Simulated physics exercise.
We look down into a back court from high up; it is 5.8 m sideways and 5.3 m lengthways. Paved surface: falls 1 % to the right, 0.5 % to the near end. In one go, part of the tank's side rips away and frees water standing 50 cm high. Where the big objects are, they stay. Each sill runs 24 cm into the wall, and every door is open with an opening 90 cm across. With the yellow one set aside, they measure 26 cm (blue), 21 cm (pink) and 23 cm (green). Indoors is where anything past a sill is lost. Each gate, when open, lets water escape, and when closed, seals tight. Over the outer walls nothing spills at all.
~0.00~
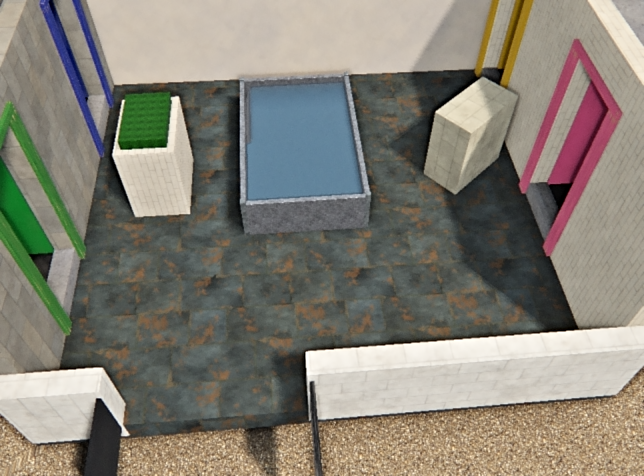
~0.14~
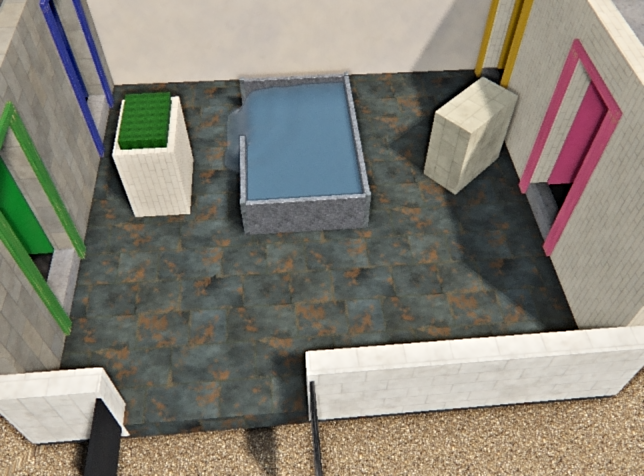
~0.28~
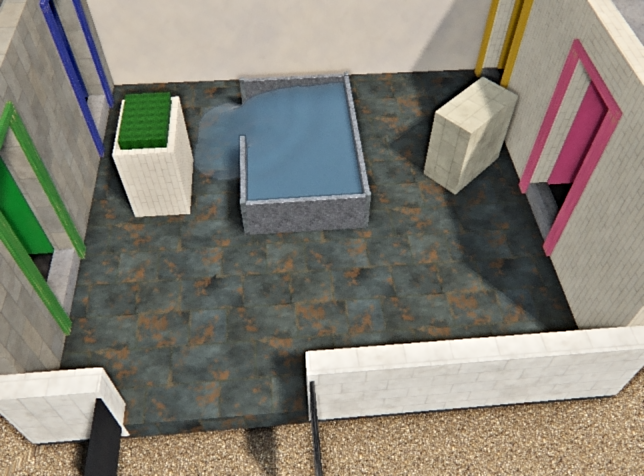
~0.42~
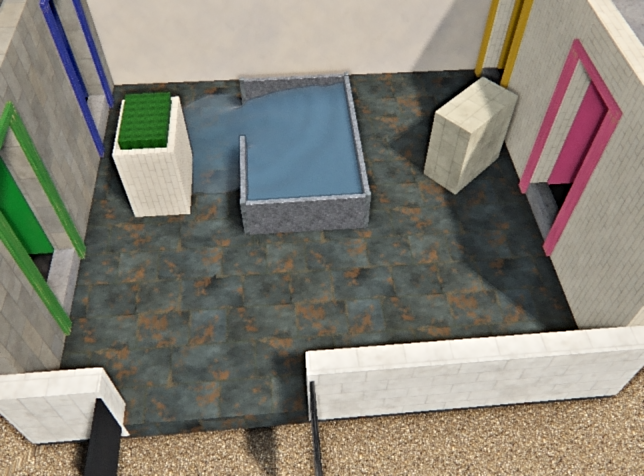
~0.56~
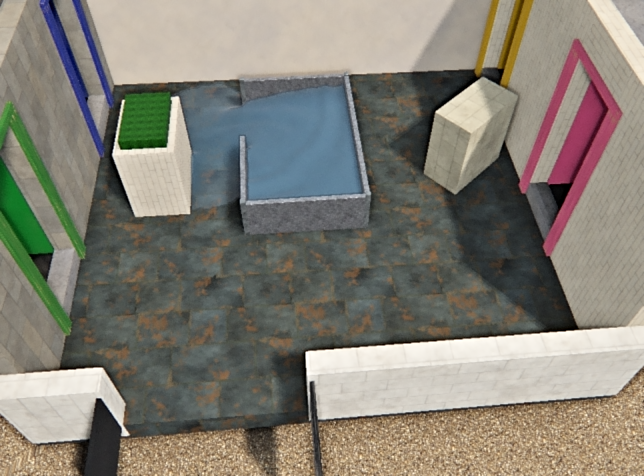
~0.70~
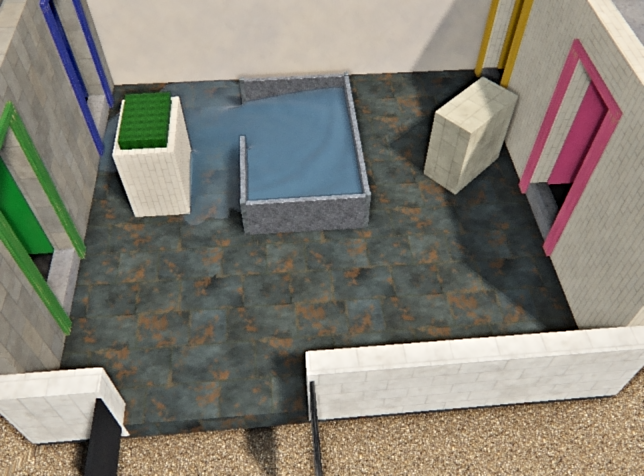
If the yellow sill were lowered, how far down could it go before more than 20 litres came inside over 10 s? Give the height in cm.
Down to about 9.5 cm.
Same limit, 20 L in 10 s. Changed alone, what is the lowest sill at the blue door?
Blue: Roughly 24 cm.
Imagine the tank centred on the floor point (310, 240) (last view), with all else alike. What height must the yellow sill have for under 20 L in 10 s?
Then close to 7.5 cm.
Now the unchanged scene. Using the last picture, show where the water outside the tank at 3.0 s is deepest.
About (153, 158).
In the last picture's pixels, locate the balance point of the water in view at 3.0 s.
The water is centred near (220, 156).
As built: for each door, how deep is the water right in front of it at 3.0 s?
At the green door the depth is 3 cm, at yellow 0 cm, at pink 0 cm and at blue 20 cm.
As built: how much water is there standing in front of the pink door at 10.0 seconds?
About 1.5 centimetres deep.
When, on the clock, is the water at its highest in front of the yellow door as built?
6.5 s.
After 1.4 s water covers 20 % of the floor, deepest (42 cm) near (115, 87); it has not reached the yellow door.
After 3.0 s water covers 35 % of the floor, deepest (32 cm) near (153, 158); it has not reached the yellow door.
After 10.0 s water covers 85 % of the floor, deepest (10 cm) near (494, 149); 9 cm at the yellow door, 0 litres in over its 19 cm sill.
At the yellow door as built, the water arrived by 4.7 s and peaked near 13 cm at 6.4 s.
Run again over the same 10 s with other heights there, 49 litres in over 7.5 cm, 13 litres over 10.5 cm. The limit of 20 litres is kept from about 9.5 cm up.
